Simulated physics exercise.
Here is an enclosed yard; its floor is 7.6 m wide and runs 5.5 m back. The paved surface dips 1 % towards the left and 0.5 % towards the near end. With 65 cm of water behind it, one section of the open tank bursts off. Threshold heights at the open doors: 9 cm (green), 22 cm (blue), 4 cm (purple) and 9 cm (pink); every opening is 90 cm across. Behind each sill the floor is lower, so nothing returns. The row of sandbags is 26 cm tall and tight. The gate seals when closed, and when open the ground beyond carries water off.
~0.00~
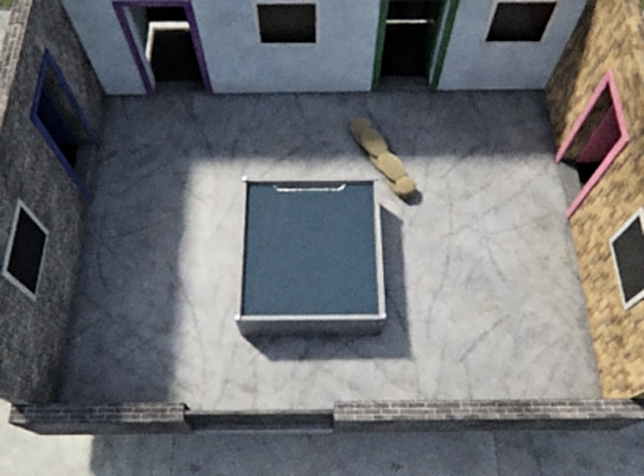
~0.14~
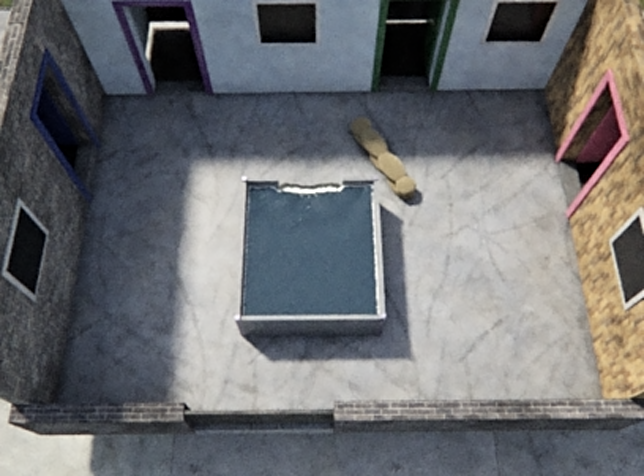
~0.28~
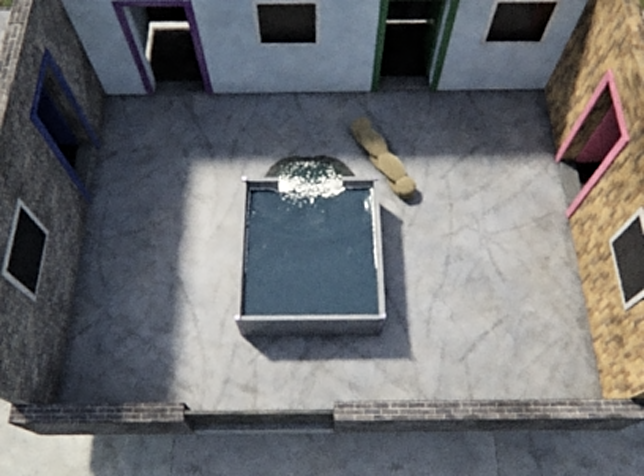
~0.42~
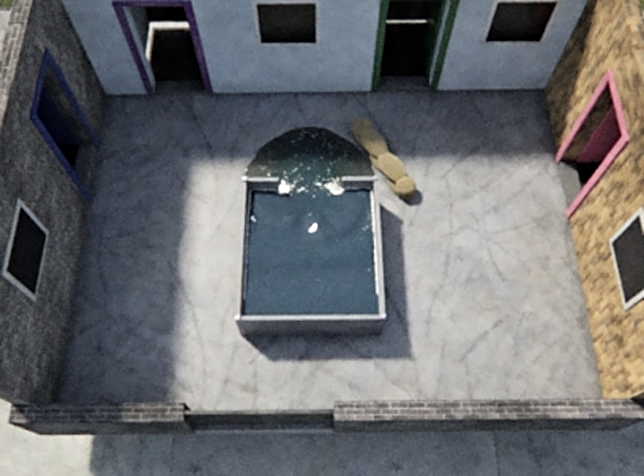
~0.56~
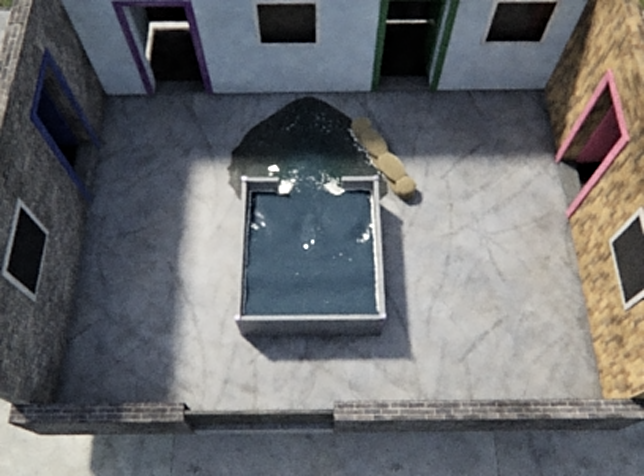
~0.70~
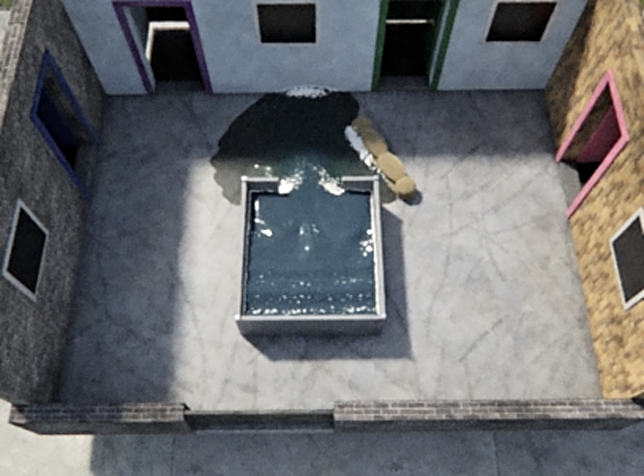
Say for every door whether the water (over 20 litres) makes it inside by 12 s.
Within that time: At the green door it keeps below the limit; at the blue door it keeps below the limit; at the purple door it exceeds the limit; at the pink door it keeps below the limit.
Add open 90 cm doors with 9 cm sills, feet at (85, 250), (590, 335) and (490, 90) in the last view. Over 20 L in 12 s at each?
In that order: Not over, not over, not over.
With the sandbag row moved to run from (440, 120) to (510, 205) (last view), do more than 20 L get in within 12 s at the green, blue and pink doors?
Then: Green above, blue under, pink under.
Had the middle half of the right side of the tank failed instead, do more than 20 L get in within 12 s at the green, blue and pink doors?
Then: Green below, blue under, pink over.
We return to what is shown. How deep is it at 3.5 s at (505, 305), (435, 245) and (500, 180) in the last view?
About 0, 1 and 2 cm.
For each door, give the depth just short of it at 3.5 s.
Depths in cm: Green 7, blue 18, purple 9, pink 8.
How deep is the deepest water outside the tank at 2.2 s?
Roughly 38 cm.
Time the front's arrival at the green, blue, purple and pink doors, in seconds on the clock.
Arrival: Green 1.2 s, blue 2.4 s, purple 1.3 s, pink 3.2 s.
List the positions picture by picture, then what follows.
In the first picture, the open tank at (310, 247) is whole and still, 65 cm deep.
In the second picture, the front is at a hidden place, 0.6 m from the gap on the open tank's far side; 0.2 m2 of floor is under water; 65 cm left at the back of the open tank.
In the third picture, water pours out on the open tank's far side and has run 0.9 m, to (282, 165); typically 10 cm deep outside, 65 cm at the open tank's back.
In the fourth picture, the front is at (304, 131), 1.4 m from the gap on the open tank's far side; 1.9 m2 of floor is under water; 65 cm left at the back of the open tank.
In the fifth picture, water pours out on the open tank's far side and has run 2.0 m, to (304, 102); typically 5 cm deep outside, 64 cm at the open tank's back.
In the sixth picture, water pours out on the open tank's far side and has run 2.3 m, to (273, 94); typically 5 cm deep outside, 58 cm at the open tank's back.
After 1.4 s water covers 15 % of the floor and is deepest (39 cm) near (325, 102); green door 5 cm at the sill, 0 L in, blue door not reached, purple door 6 cm at the sill, 0 L in, pink door not reached.
After 2.2 s water covers 30 % of the floor and is deepest (38 cm) near (325, 93); green door 8 cm at the sill, 0 L in, blue door not reached, purple door 11 cm at the sill, 10 L in, pink door not reached.
After 3.5 s water covers 50 % of the floor and is deepest (26 cm) near (105, 113); green door 7 cm at the sill, 0 L in, blue door 18 cm at the sill, 0 L in, purple door 9 cm at the sill, 35 L in, pink door 8 cm at the sill, 0 L in.
After 7.0 s water covers 90 % of the floor and is deepest (16 cm) near (56, 414); green door 4 cm at the sill, 1 L in, blue door 12 cm at the sill, 0 L in, purple door 8 cm at the sill, 64 L in, pink door 5 cm at the sill, 0 L in.
After 12.0 s water covers 95 % of the floor and is deepest (14 cm) near (225, 412); green door 2 cm at the sill, 1 L in, blue door 7 cm at the sill, 0 L in, purple door 5 cm at the sill, 85 L in, pink door 2 cm at the sill, 0 L in.
